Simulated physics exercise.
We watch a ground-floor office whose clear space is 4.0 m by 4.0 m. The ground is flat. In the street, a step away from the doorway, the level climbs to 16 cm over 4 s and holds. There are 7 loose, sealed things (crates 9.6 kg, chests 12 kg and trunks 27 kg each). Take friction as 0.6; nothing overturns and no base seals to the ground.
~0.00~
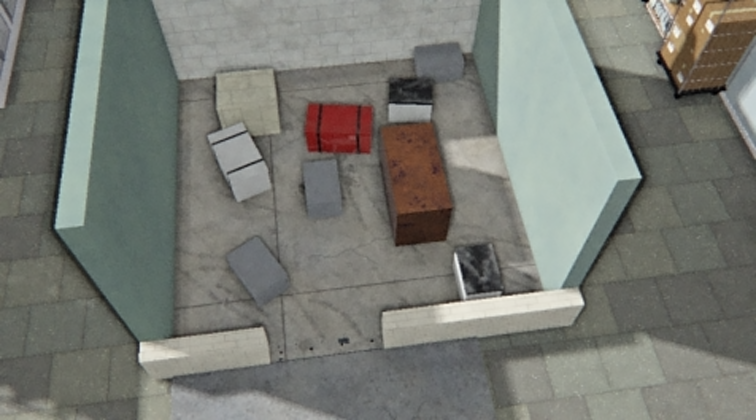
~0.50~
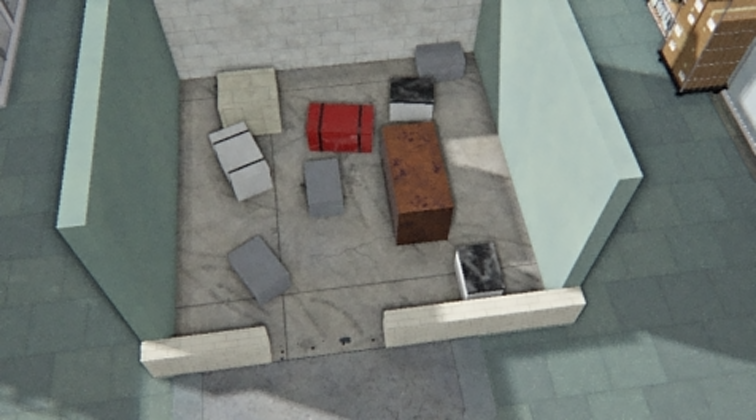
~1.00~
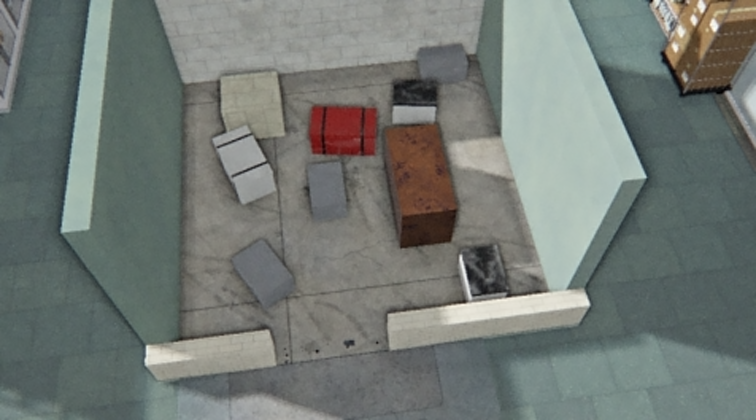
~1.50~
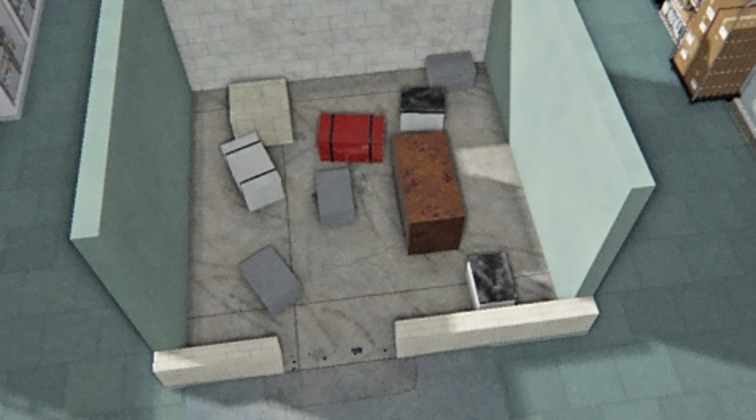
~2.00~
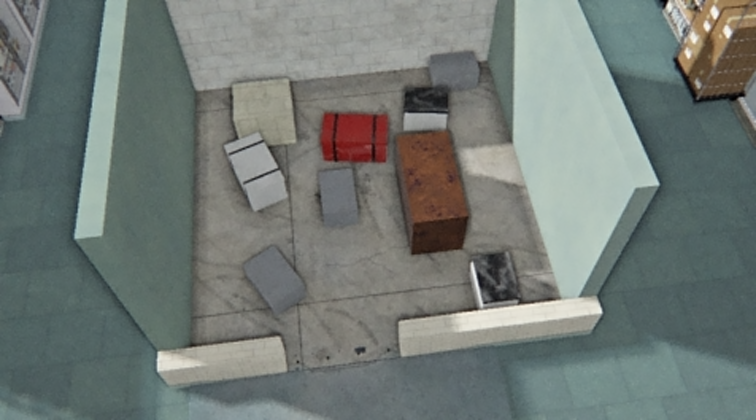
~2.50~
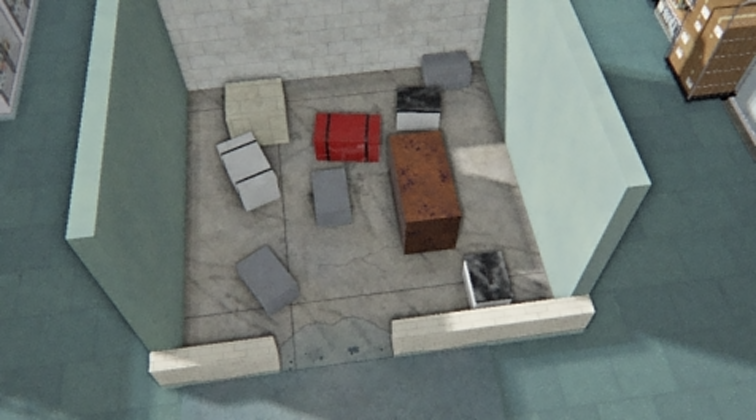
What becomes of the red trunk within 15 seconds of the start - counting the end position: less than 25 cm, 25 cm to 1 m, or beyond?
The red trunk gets carried off.
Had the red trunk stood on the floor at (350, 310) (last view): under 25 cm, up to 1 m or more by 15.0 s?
It gets carried off.
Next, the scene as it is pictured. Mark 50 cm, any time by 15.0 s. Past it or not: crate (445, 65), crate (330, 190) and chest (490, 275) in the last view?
In that order: Past it, over, under.
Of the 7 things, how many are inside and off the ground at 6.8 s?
2 of them.
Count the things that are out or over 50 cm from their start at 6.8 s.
I count 2.
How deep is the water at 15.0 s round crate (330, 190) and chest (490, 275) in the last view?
Roughly 11 and 6 cm.
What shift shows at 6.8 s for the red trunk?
About 5 cm.
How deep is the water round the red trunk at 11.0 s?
Roughly 6 cm.
After 3.5 s the red trunk is near (347, 128), 0.0 m from its start, aground; 0 afloat.
After 6.8 s the red trunk is near (347, 125), 0.0 m from its start, aground; 2 afloat.
After 11.0 s the red trunk is near (351, 114), 0.2 m from its start, aground; 4 afloat.
After 15.0 s the red trunk is near (422, 58), 1.5 m from its start, afloat; 7 afloat.
